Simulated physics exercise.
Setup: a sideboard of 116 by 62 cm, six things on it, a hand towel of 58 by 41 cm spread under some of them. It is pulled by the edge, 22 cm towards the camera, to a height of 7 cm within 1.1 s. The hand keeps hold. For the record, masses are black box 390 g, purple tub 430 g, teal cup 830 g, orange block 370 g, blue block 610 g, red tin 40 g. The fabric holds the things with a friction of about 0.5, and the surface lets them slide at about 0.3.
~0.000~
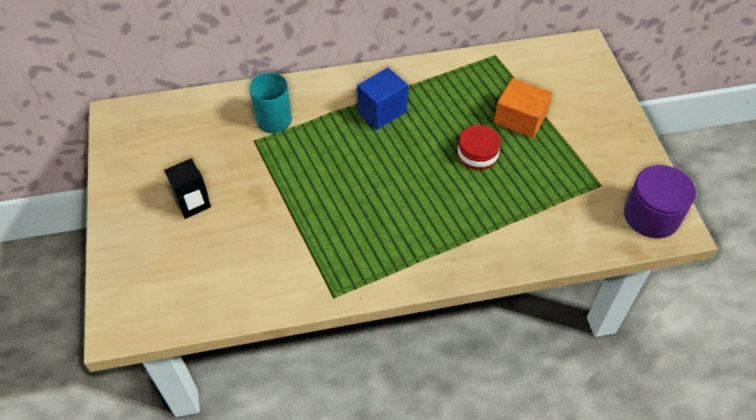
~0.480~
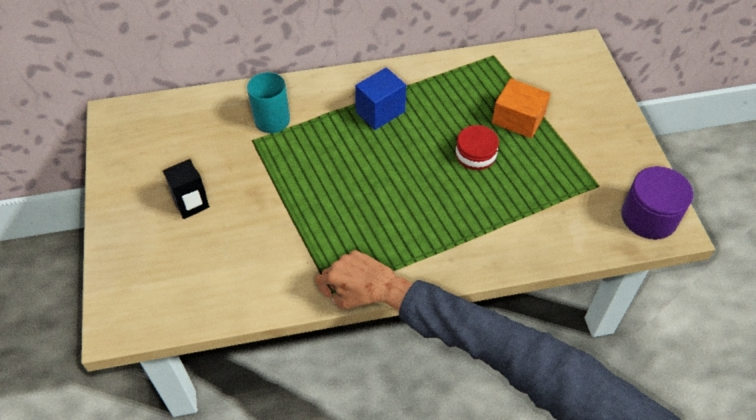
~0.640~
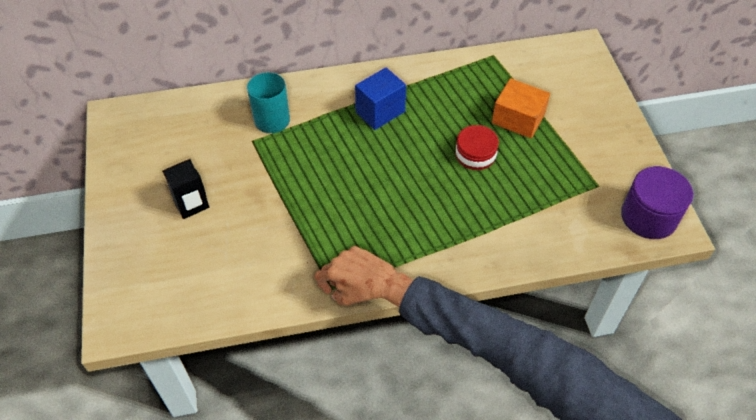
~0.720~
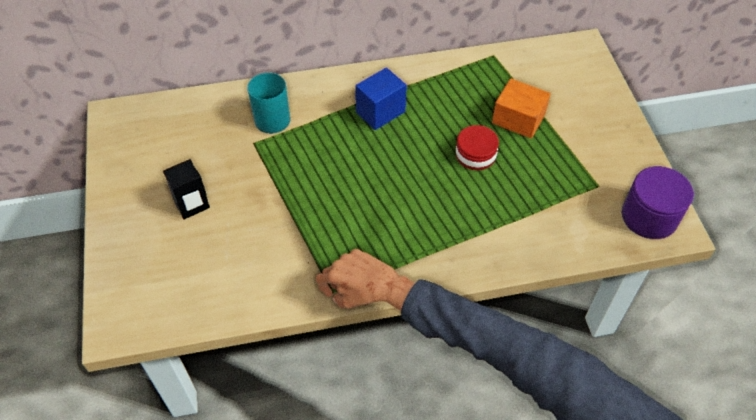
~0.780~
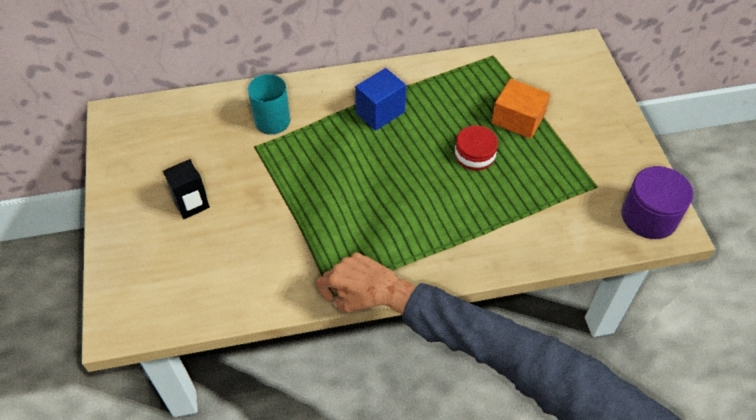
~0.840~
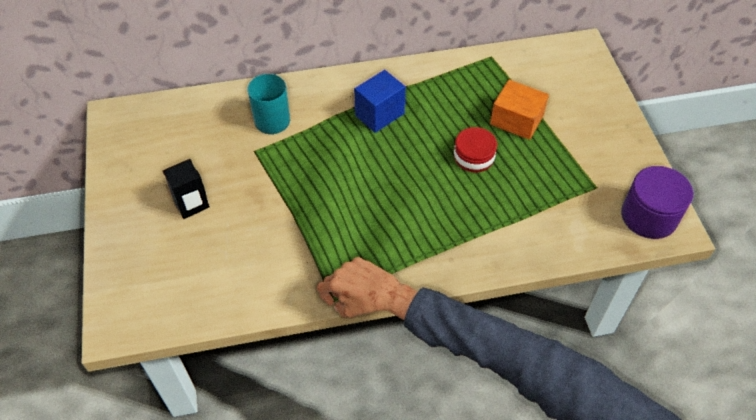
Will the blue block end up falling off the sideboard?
It does not come off.
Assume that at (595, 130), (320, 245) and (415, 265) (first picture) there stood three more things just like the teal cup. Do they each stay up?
Respectively, the copies end as follows: Still in place, gone from the top, gone from the top.
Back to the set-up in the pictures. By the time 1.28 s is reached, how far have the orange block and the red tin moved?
Approx. shift - orange block: 10 cm; red tin: 10 cm.
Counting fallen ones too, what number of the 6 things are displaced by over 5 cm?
My count is 3.
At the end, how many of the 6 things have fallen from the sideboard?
I make it 0.
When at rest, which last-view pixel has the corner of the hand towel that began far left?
In the final picture you'd find it somewhere near (225, 255).
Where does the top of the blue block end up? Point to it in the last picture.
Resting point is at approximately (352, 169).
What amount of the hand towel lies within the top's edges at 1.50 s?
I'd estimate close to 85 per cent.
After 1.1 s, 100 % of the hand towel is still over the top; blue block 7 cm off its start, red tin 6 cm off its start, orange block 5 cm off its start.
After 1.3 s, 90 % of the hand towel is still over the top; blue block 13 cm off its start, red tin 11 cm off its start, orange block 10 cm off its start.
After 1.5 s, 85 % of the hand towel is still over the top; blue block 20 cm off its start at (356, 158), red tin 16 cm off its start at (466, 204), orange block 14 cm off its start at (500, 146).
After 1.7 s, 80 % of the hand towel is still over the top; blue block 22 cm off its start, red tin 18 cm off its start, orange block 16 cm off its start.
After 3.3 s, 80 % of the hand towel is still over the top; blue block 23 cm off its start at (352, 169), red tin 19 cm off its start at (467, 215), orange block 16 cm off its start at (499, 153).
